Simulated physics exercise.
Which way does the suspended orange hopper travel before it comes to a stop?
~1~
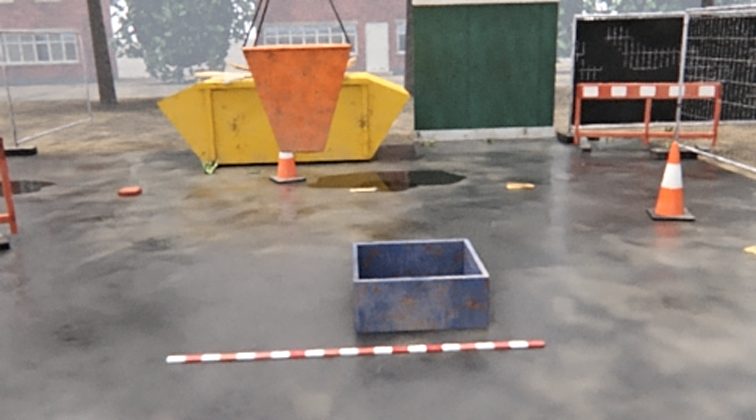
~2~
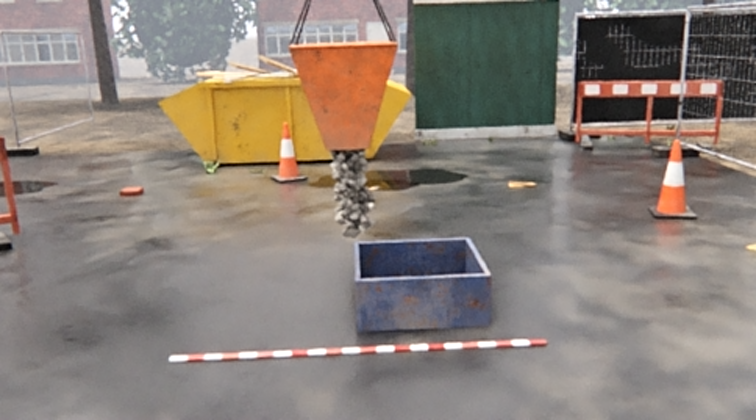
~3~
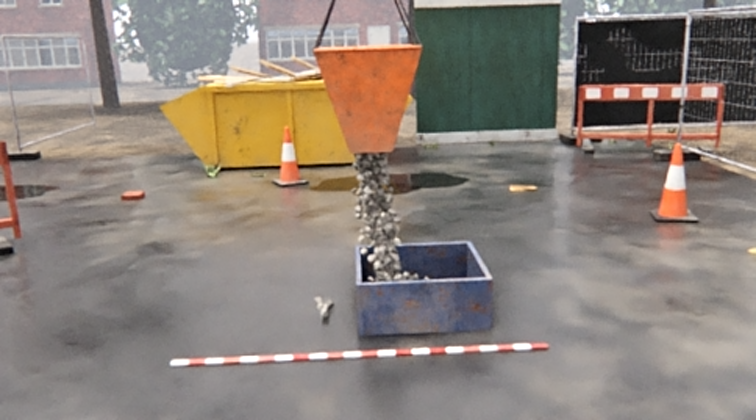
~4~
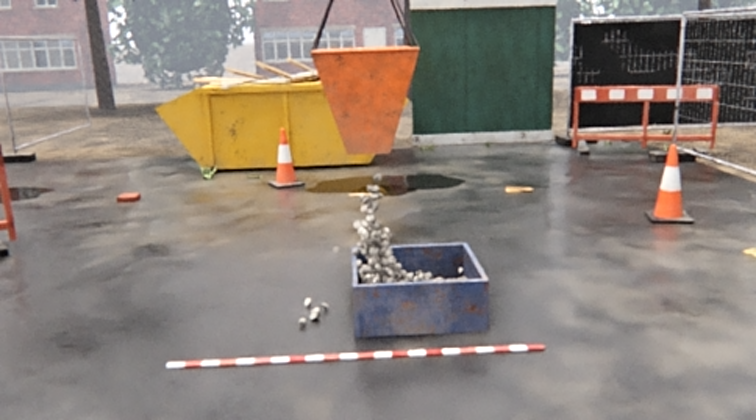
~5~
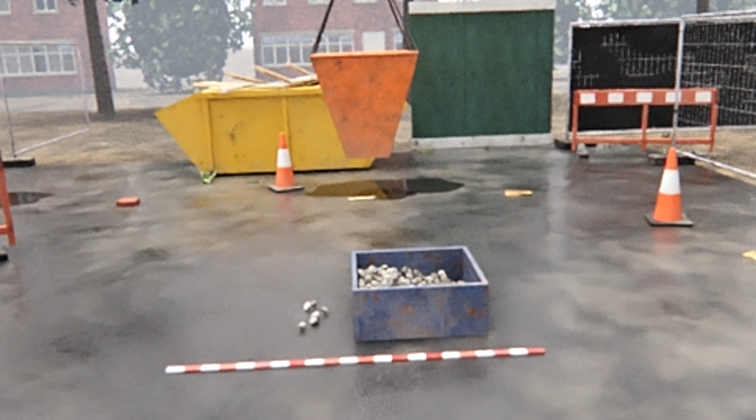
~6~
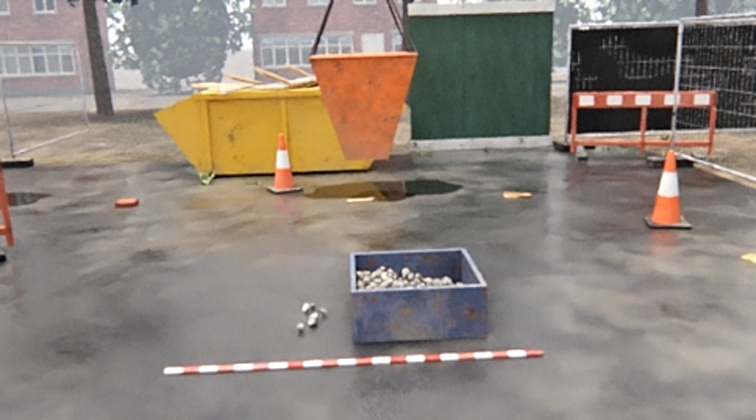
The orange hopper travels to the right, as the viewer sees it.
